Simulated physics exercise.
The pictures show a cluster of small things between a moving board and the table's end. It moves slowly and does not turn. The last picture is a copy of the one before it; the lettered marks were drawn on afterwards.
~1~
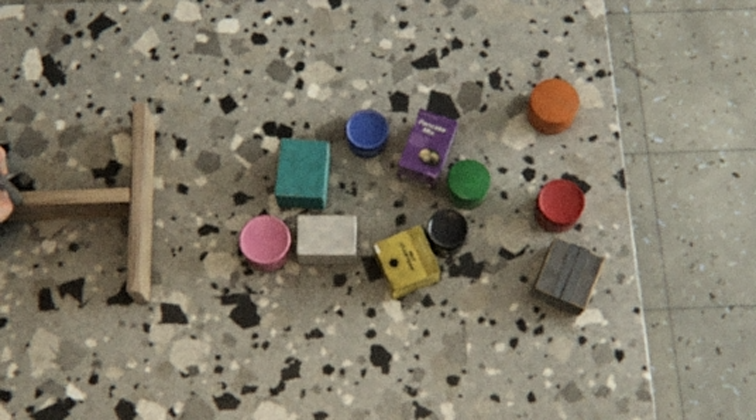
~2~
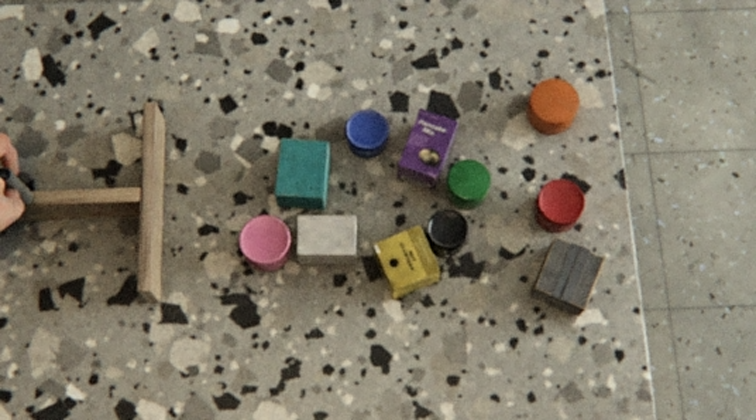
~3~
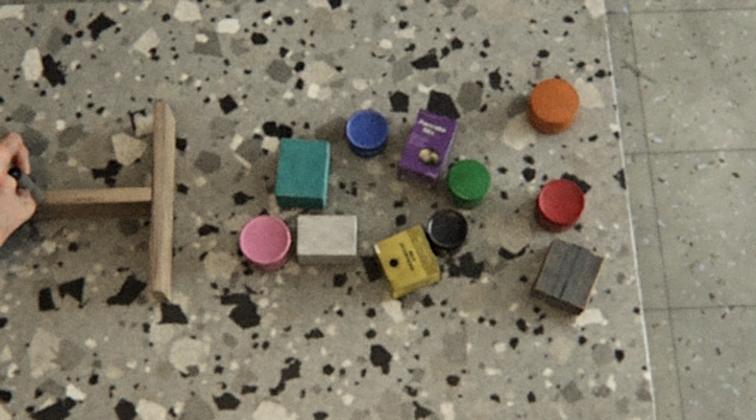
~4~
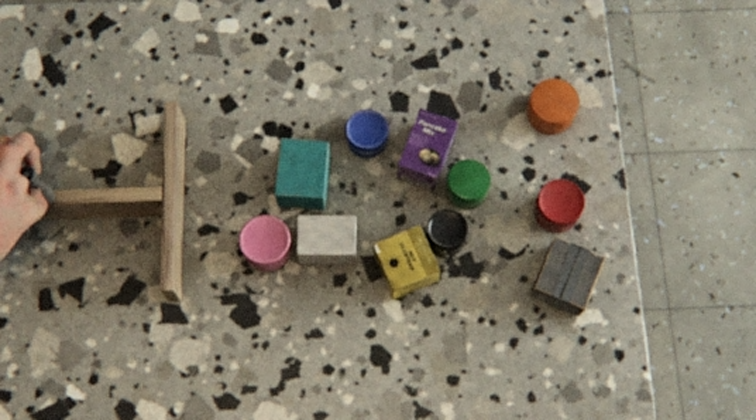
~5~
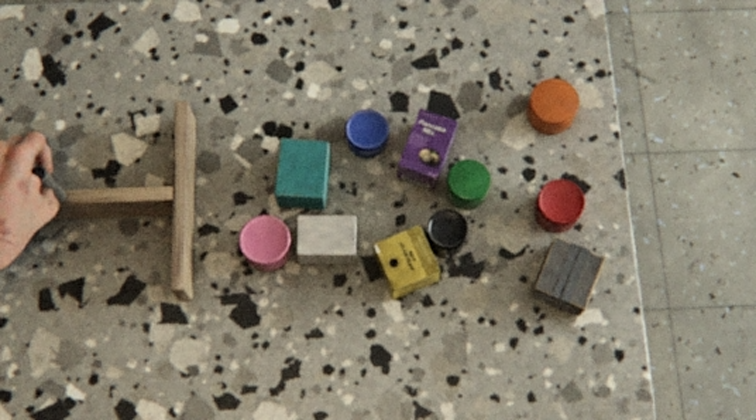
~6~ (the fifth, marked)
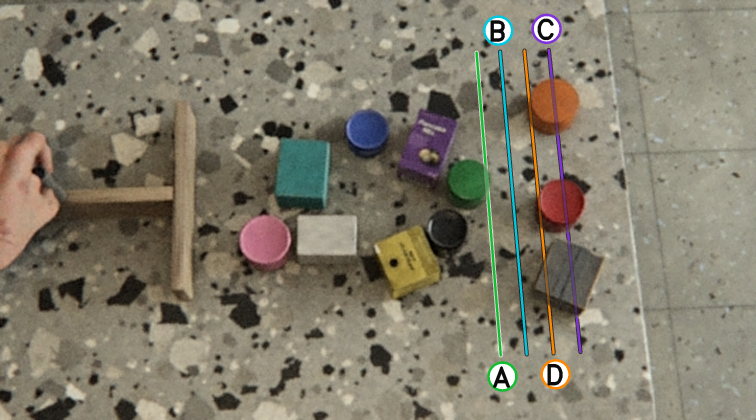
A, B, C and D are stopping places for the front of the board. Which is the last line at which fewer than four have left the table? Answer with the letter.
Line D.
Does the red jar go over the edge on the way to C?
Yes.
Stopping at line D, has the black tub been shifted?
Yes.
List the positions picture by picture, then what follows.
The first picture shows white block (327, 240); purple packet (428, 150); turquoise block (303, 174).
The second picture shows board (147, 194); green pot (468, 185).
The third picture shows board (157, 193); black tub (447, 233).
The fourth picture shows board (169, 193); orange tin (553, 107).
The fifth picture shows board (179, 193); red jar (559, 206); grey box (567, 277); white block (327, 240).
On the copy, A at (488, 197); B at (513, 196); C at (564, 194); D at (538, 195).
On D. First, board (308, 188); black tub (473, 232); blue jar (378, 130).
Then, board (439, 183); red jar (577, 215); green pot (554, 178).
Finally, board (539, 179); green pot over the edge; orange tin over the edge; three fallen.
By contrast, A is within the limit but short; B is within the limit but short; C drops seven.
